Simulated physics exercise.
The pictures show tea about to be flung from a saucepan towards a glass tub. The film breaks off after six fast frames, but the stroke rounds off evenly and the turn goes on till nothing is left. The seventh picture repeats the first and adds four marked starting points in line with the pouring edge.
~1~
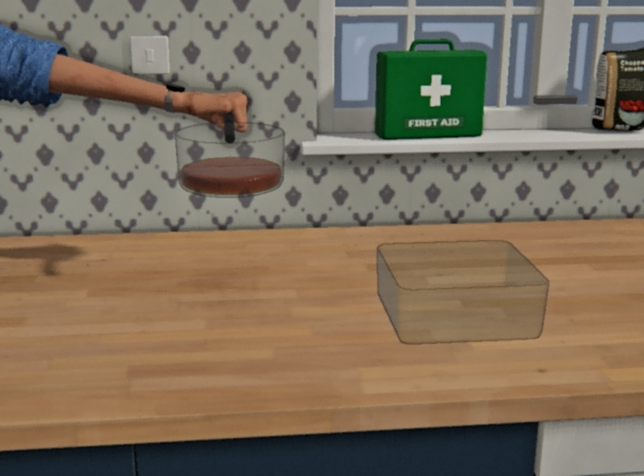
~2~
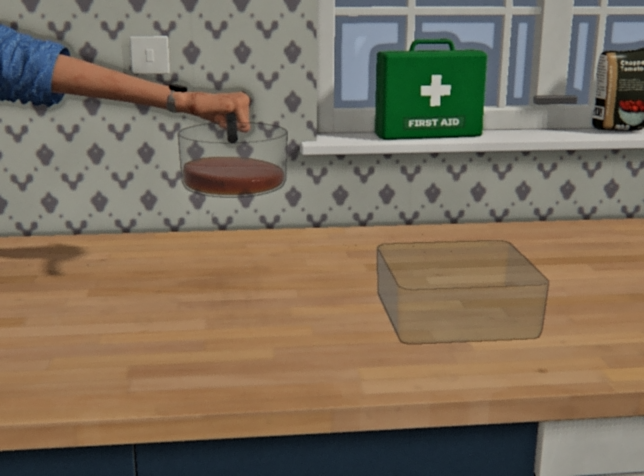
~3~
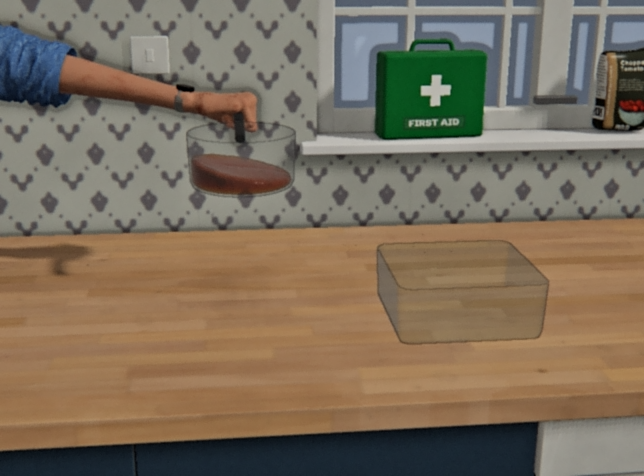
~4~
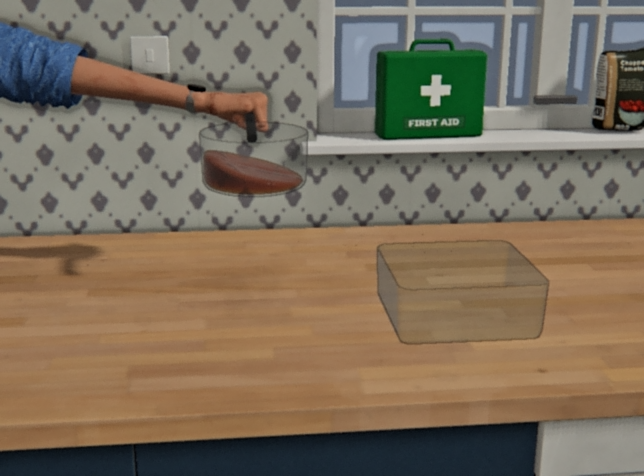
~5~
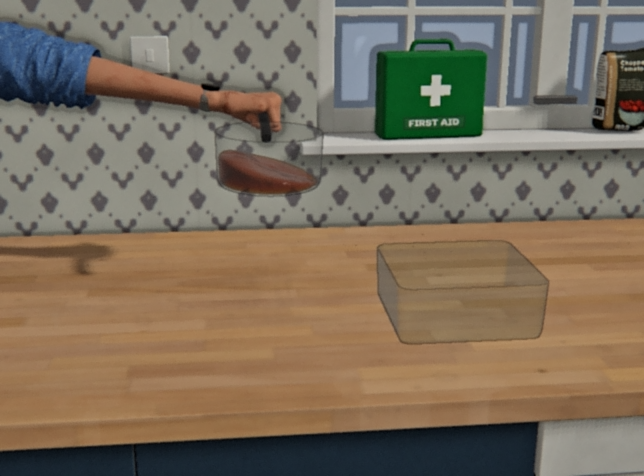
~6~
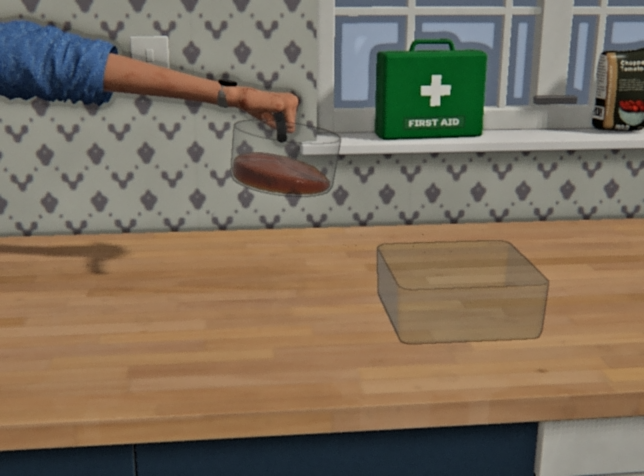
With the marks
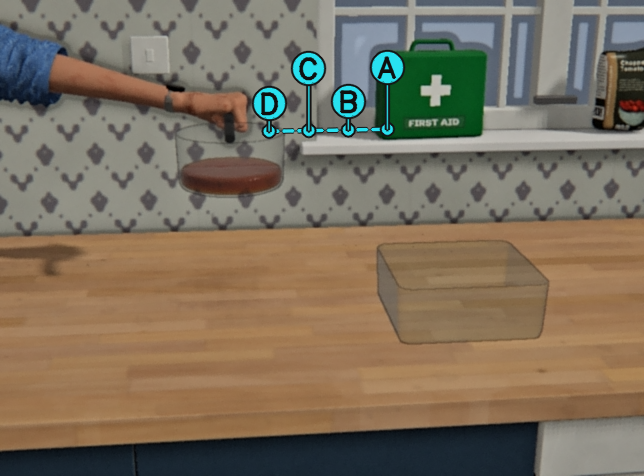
A hand holding a clear pan of reddish-brown liquid moved steadily right above the wooden counter, the liquid sloshing inside, and the pan tilted slightly at the end, still short of the empty glass tub.
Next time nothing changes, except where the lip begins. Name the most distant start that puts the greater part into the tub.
It is C.
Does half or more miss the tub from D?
Yes, that goes wrong.
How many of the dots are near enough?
Three of the four.
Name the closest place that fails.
That is place D.
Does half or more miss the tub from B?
No.
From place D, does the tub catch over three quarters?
No, it does not.
On the marked copy, A at (387, 129); B at (348, 129); C at (308, 130); D at (269, 131).
With A, about 77 % lands in the tub, 7 % falls short and 16 % goes beside or beyond.
With B, about 88 % lands in the tub, 7 % falls short and 5 % goes beside or beyond.
With C, about 71 % lands in the tub, 18 % falls short and 11 % goes beside or beyond.
With D, about 35 % lands in the tub, 58 % falls short and 7 % goes beside or beyond.
